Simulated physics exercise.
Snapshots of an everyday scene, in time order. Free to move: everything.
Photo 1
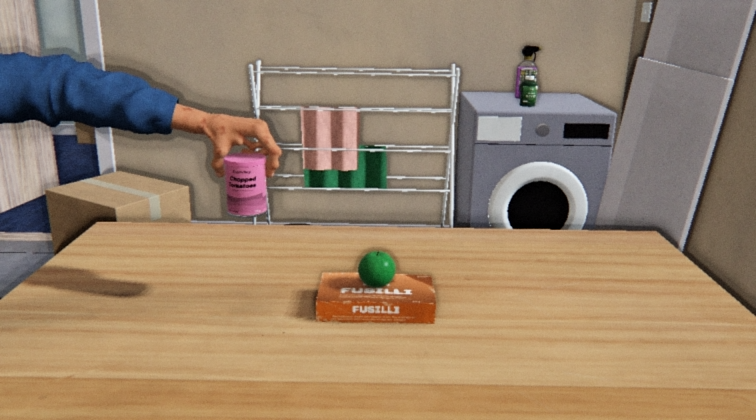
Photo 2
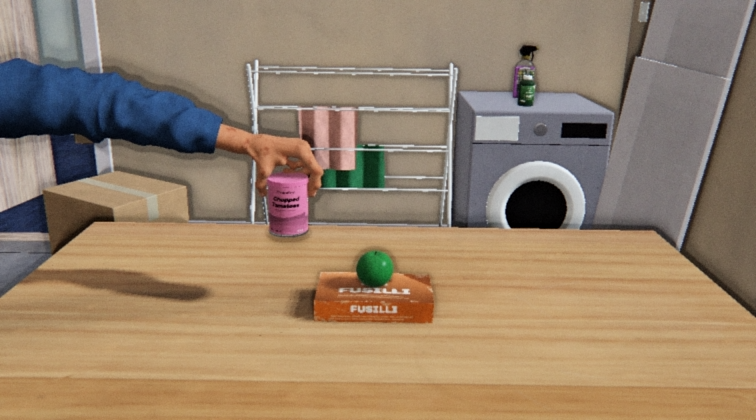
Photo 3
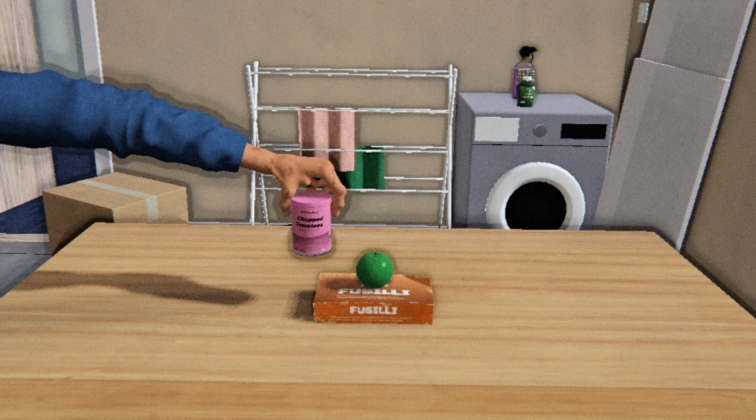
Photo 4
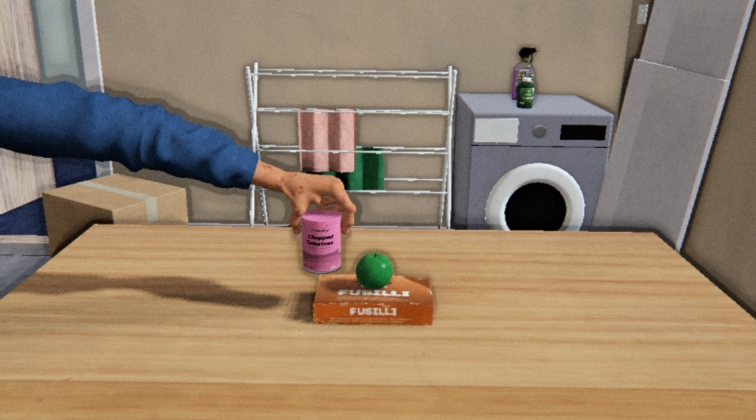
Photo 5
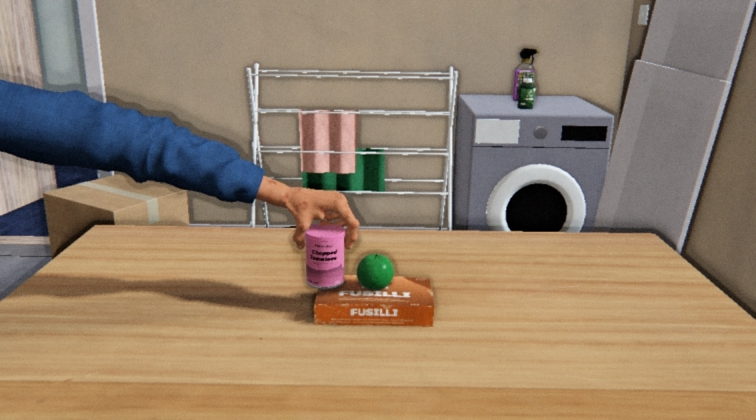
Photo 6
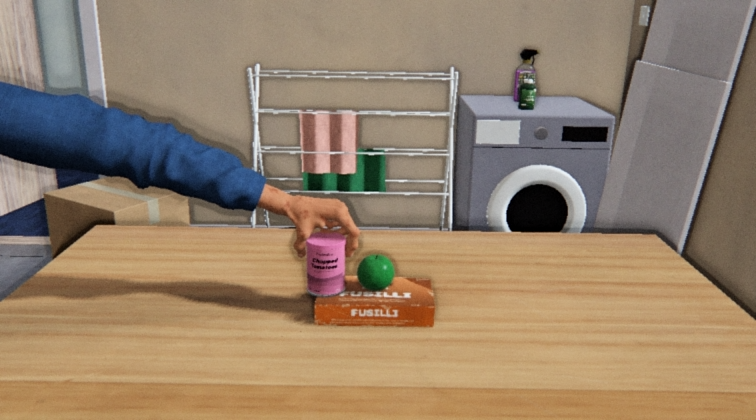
In a laundry room, a hand lowers a pink tin beside an orange packet.
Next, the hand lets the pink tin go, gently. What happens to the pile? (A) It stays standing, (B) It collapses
A, it stays standing.
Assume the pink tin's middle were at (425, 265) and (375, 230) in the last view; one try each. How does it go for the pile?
First attempt - it does not fall; second attempt - it comes down.
Then, 0.70 s past the last view, nothing moves.
Then, 1.60 s past the last view, pink tin resting near (326, 265).
Finally, all 3 still in place. Final places as the last picture's camera would see them, pink tin near (326, 265). The pile keeps its balance.
